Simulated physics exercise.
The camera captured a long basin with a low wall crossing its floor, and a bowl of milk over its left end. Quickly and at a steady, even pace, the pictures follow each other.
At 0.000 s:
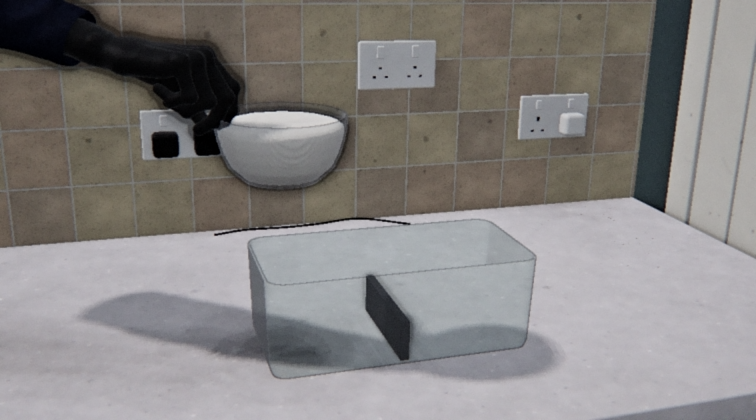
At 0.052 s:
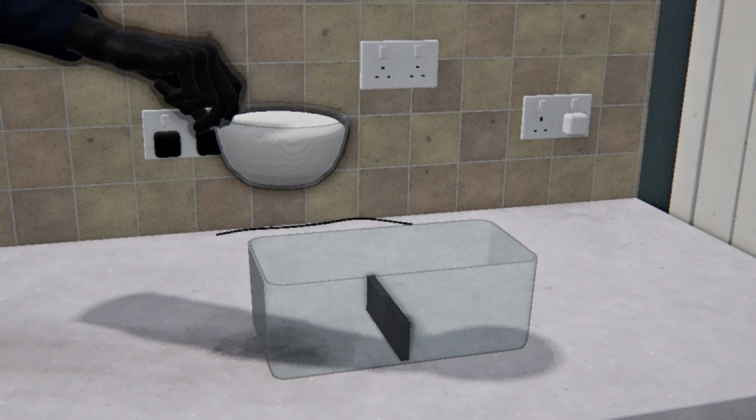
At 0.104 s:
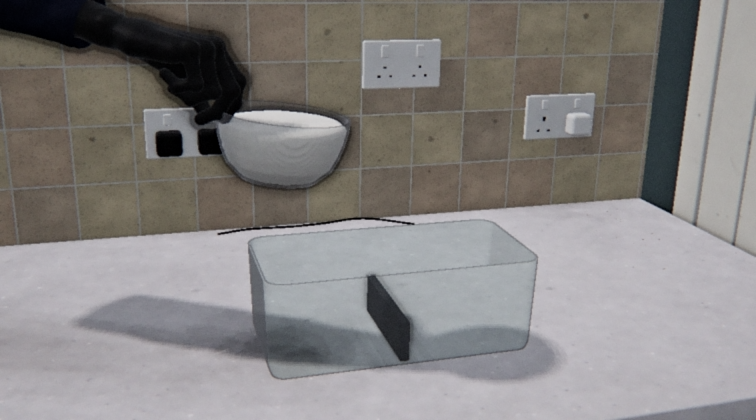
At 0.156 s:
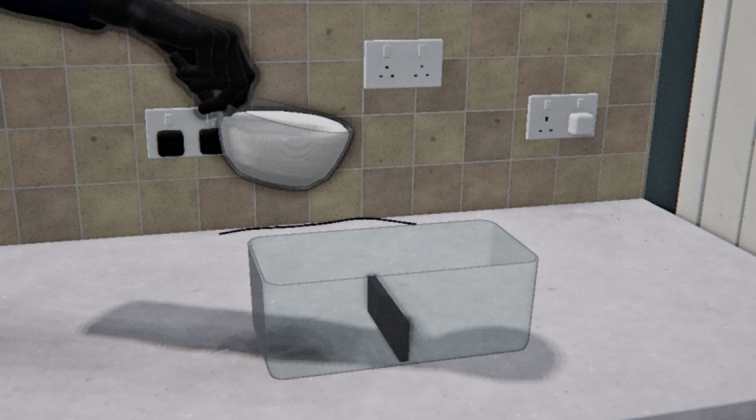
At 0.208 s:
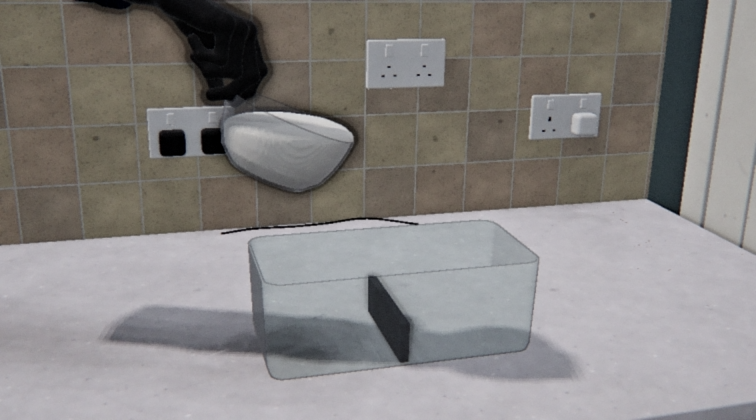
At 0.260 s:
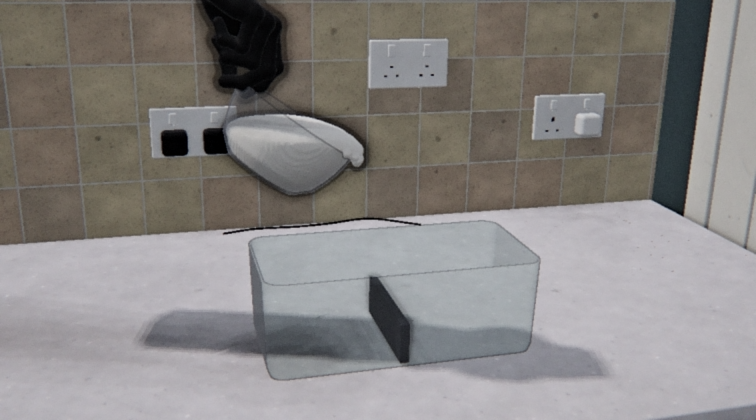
A black-gloved hand tilting a pale bowl of milk rightward above a clear divided basin, white liquid reaching over its lip.
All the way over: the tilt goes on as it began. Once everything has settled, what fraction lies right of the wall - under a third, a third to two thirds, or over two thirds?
A third to two thirds lies right of the wall.
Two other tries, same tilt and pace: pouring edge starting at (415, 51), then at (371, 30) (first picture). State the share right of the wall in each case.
About 85 % the first time, about 75 % the second.
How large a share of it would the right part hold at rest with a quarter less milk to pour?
That share would be some 30 parts in a hundred.
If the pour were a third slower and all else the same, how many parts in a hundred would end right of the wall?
It comes to 60 per cent or so.
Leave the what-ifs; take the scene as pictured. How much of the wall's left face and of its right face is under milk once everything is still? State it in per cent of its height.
30 per cent left, 30 per cent right.
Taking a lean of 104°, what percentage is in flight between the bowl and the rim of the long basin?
I'd put it at roughly 30 percent of it.
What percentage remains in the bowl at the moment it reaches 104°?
I'd reckon near 10 percent is still held at that tilt.
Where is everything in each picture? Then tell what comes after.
The first picture shows tilt 0°; pouring edge (345, 113); surface from (217, 127) to (341, 121); the long basin's rim runs from (257, 262) to (512, 239); the wall's top is at (387, 298).
The second picture shows tilt 2°; pouring edge (346, 115); surface from (217, 125) to (342, 122).
The third picture shows tilt 6°; pouring edge (347, 120); surface from (218, 123) to (343, 124).
The fourth picture shows tilt 14°; pouring edge (349, 128); surface from (222, 121) to (346, 126).
The fifth picture shows tilt 24°; pouring edge (350, 140); surface from (225, 122) to (348, 134); 2 per cent is over the edge.
The sixth picture shows tilt 36°; pouring edge (349, 155); surface from (227, 125) to (342, 142); 9 per cent is over the edge.
A moment on, the bowl is tipped right over and 11 per cent is still to pour, 19 is left of the wall and 38 right of it.
Next, the bowl is tipped right over and 0 per cent is still to pour, 52 is left of the wall and 43 right of it.
Then the bowl is tipped right over and 0 per cent is still to pour, 52 is left of the wall and 44 right of it.
Later the bowl is tipped right over and 0 per cent is still to pour, 52 is left of the wall and 45 right of it.
At rest 52 per cent lies left of the wall, 45 right of it and 3 outside.
